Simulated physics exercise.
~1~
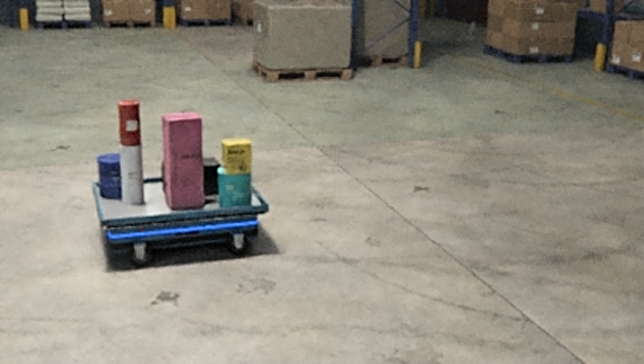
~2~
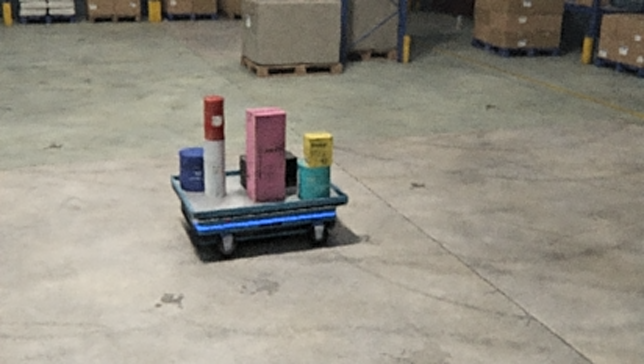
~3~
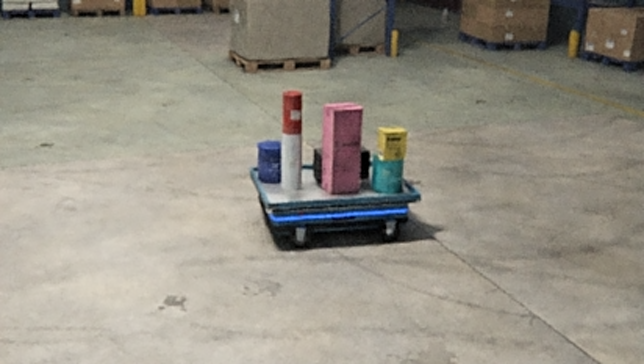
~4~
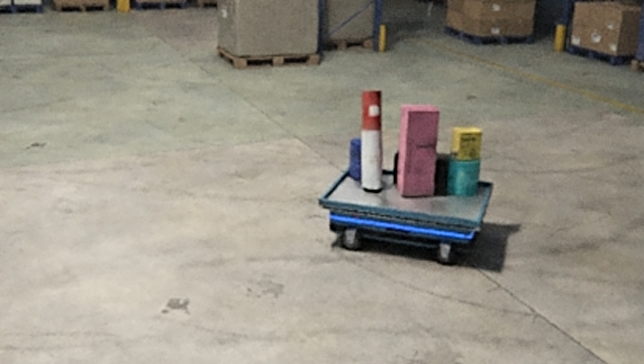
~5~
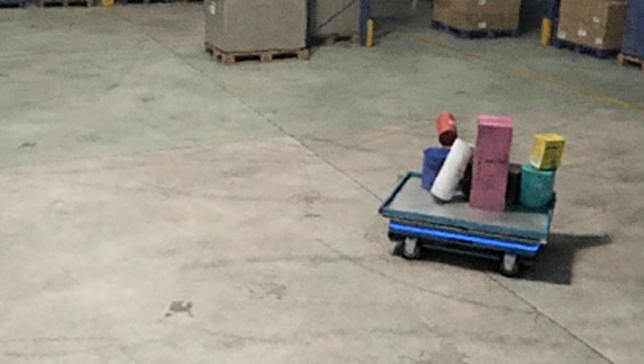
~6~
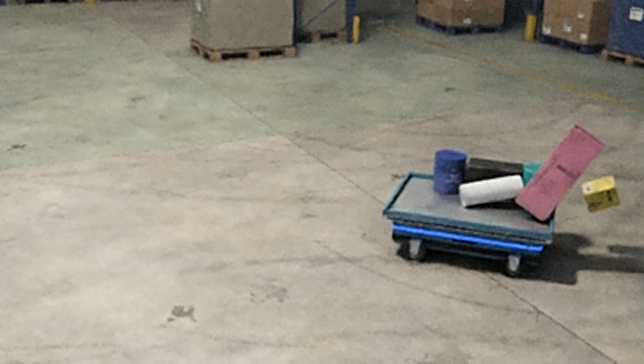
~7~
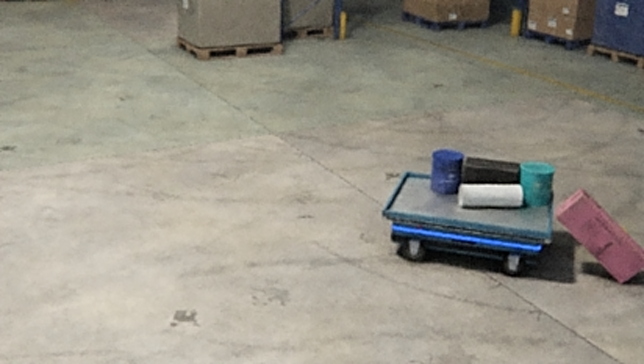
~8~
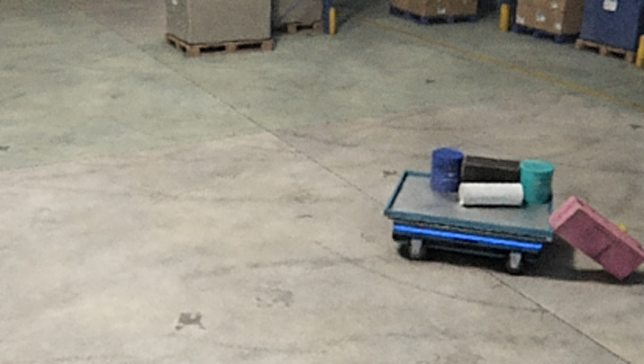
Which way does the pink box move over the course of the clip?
The pink box moves to the right, first riding on the cart and then tipping off its right side.
